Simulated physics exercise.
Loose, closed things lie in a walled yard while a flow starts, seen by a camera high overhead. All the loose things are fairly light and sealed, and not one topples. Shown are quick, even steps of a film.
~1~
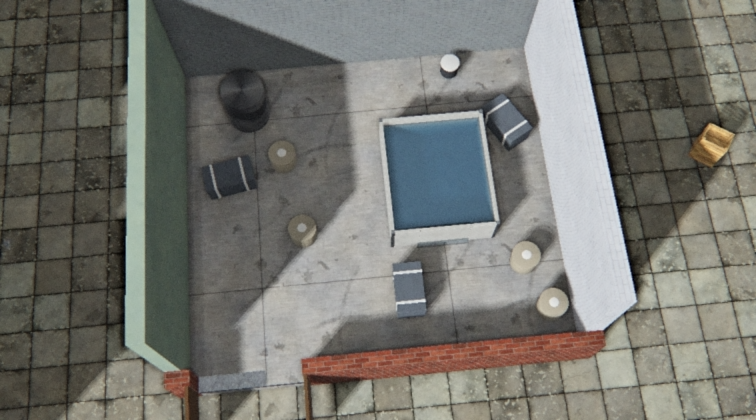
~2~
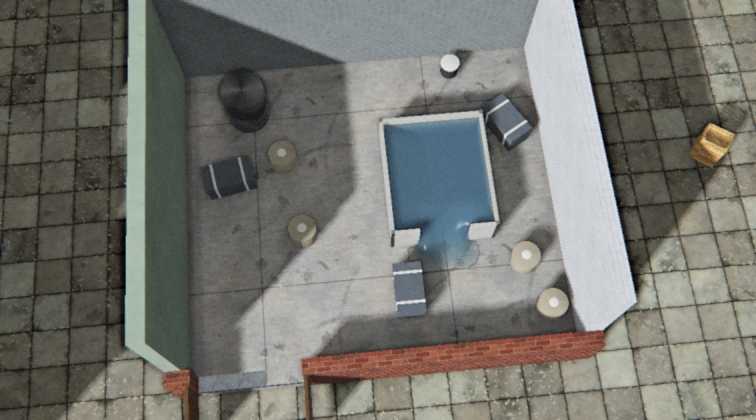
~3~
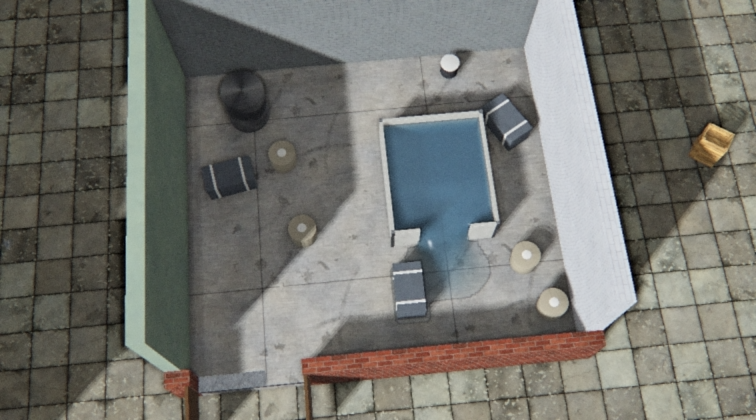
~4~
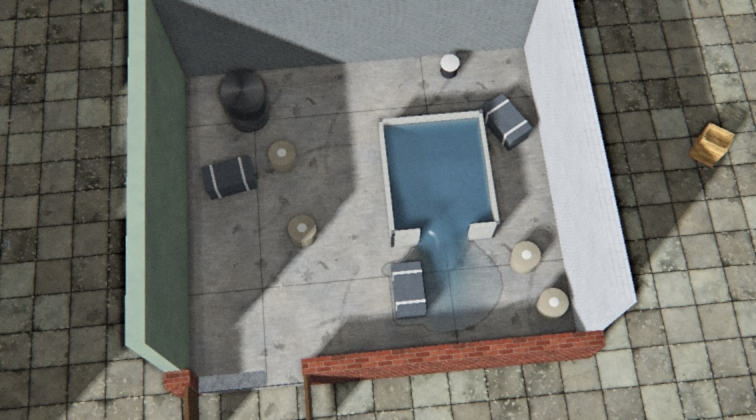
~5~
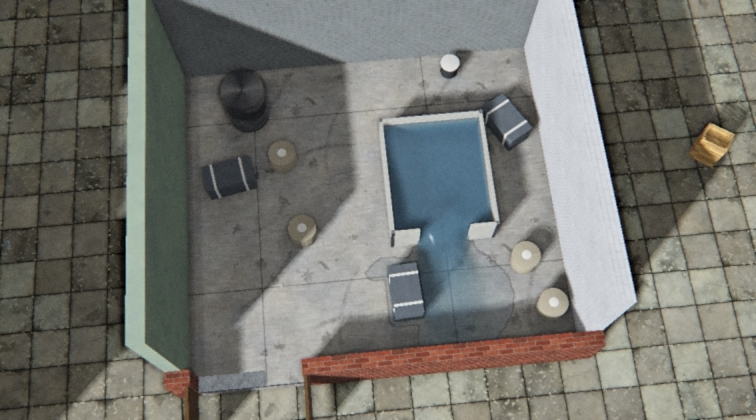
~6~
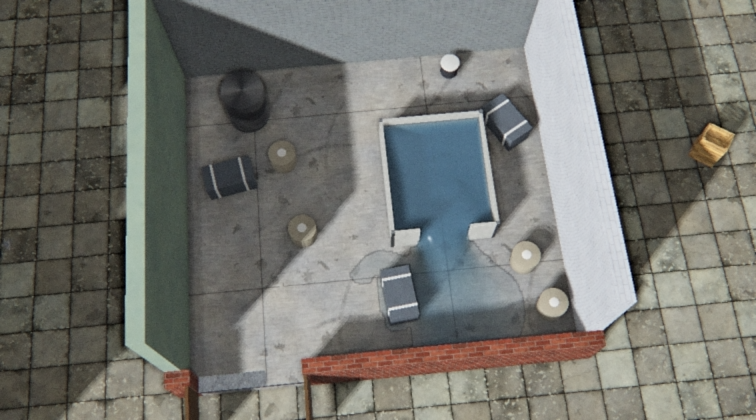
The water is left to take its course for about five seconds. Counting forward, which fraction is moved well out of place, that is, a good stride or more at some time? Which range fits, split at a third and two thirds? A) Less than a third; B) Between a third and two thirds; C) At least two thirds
Between a third and two thirds.
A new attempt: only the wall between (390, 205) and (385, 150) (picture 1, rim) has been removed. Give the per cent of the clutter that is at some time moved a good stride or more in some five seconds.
40 % or thereabouts.
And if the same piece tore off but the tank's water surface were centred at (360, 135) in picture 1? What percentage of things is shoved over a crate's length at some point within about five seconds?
My answer would be about 40 in a hundred.
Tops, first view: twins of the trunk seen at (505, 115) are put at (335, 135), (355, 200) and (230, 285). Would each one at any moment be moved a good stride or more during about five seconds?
Result by item: Stays where it is / stays where it is / gets dislodged.
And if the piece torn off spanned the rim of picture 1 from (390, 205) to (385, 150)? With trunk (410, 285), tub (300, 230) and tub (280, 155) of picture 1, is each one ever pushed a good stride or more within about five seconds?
First stays short of it, second covers that distance, third covers that distance.
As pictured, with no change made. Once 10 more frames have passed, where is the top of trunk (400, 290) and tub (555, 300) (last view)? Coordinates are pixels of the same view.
Estimated positions: (302, 304) and (547, 267), approximately.
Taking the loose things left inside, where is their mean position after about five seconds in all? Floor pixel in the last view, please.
I'd put it at roughly (372, 153).
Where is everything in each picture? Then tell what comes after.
A trunk at (410, 287) rests on the ground; a trunk at (228, 173), on the bottom; 0 of 8 have shifted, in the first picture.
A trunk at (410, 287) rests on the ground; a trunk at (228, 173), on the bottom; 0 of 8 have shifted, in the second picture.
A trunk at (410, 287), on the bottom; a trunk at (228, 173) rests on the ground; 0 of 8 have shifted, in the third picture.
A trunk at (409, 287) rests on the ground; a trunk at (228, 173), on the bottom; 0 of 8 have shifted, in the fourth picture.
A trunk at (406, 289), on the bottom, close to its start; a trunk at (228, 173) rests on the ground; 1 of 8 have shifted, in the fifth picture.
A trunk at (400, 292), on the bottom, close to its start; a trunk at (228, 173) rests on the ground; 1 of 8 have shifted, in the sixth picture.
A moment on, 1 of 8 are well off their spots; 0 afloat.
Next, 2 of 8 are well off their spots; 0 afloat.
Later, 2 of 8 are well off their spots; 1 afloat.
In the end, 4 of 8 are well off their spots, and 4 have been at some point; 4 afloat.
